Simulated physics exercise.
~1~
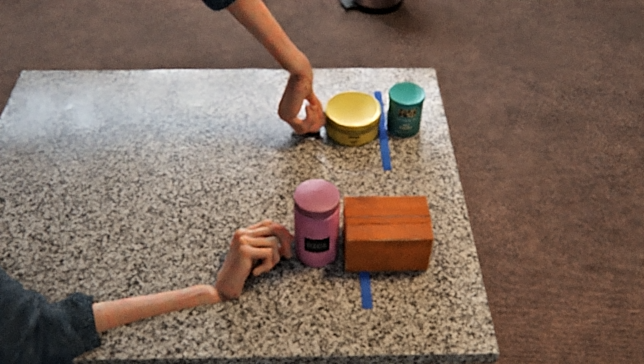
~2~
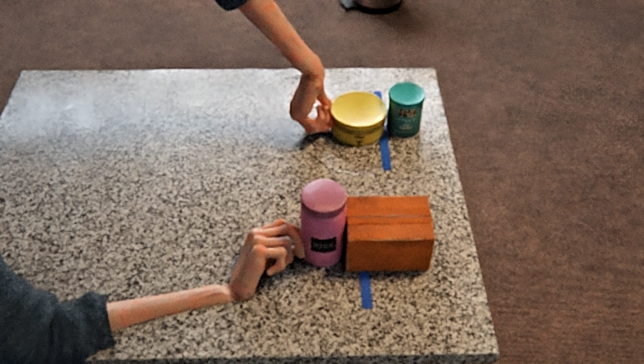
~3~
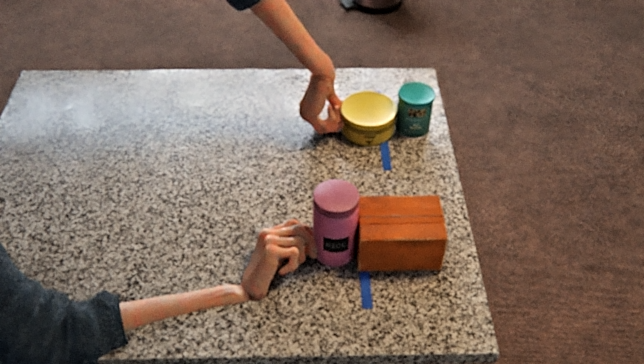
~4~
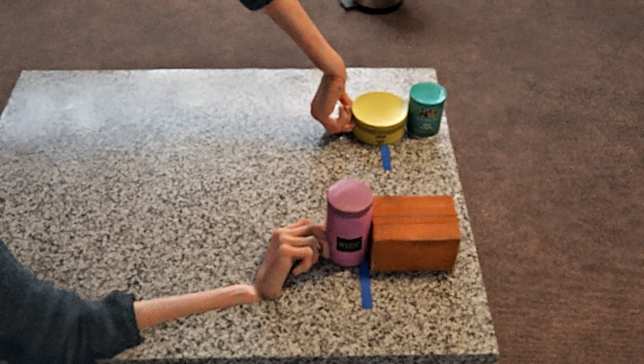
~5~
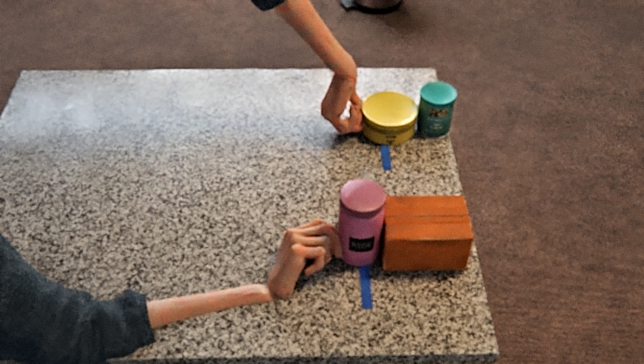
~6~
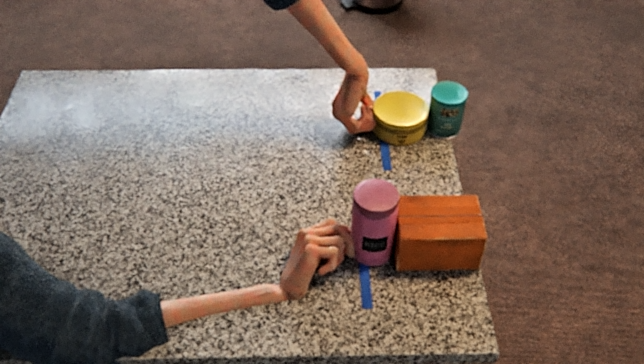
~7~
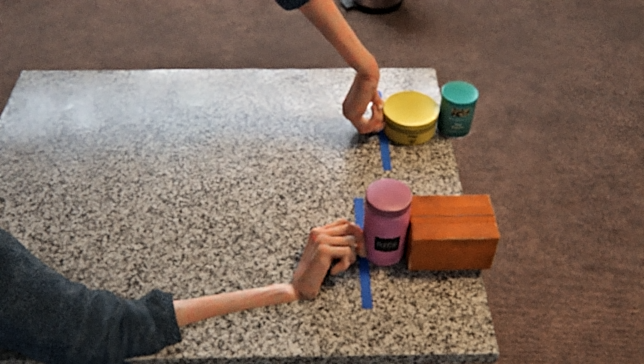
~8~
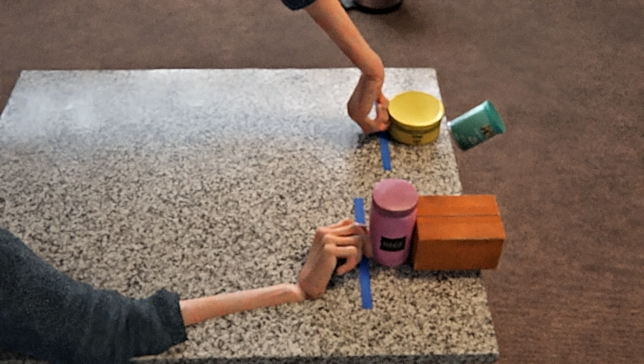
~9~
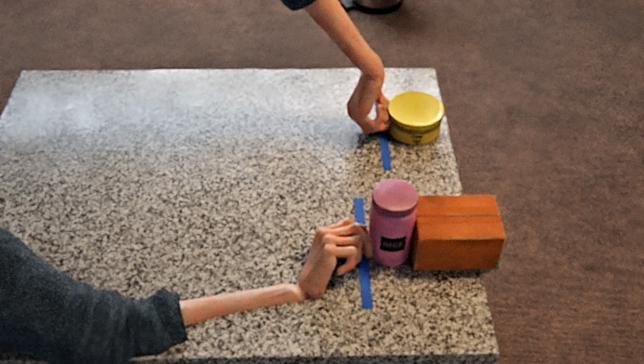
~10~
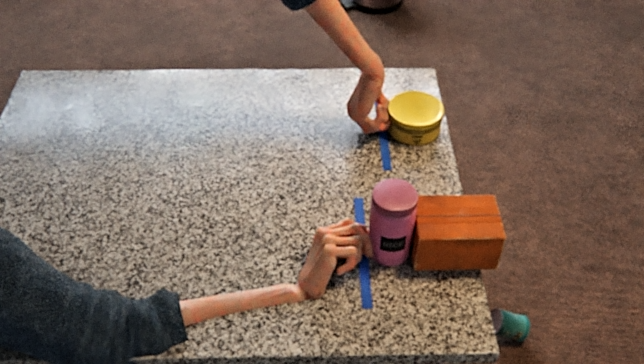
On a speckled stone tabletop, two hands pushed a yellow tub and a pink jar to the right, driving a turquoise pot and an orange box toward the edge until the pot tipped off onto the floor, while the box stayed, jutting out.
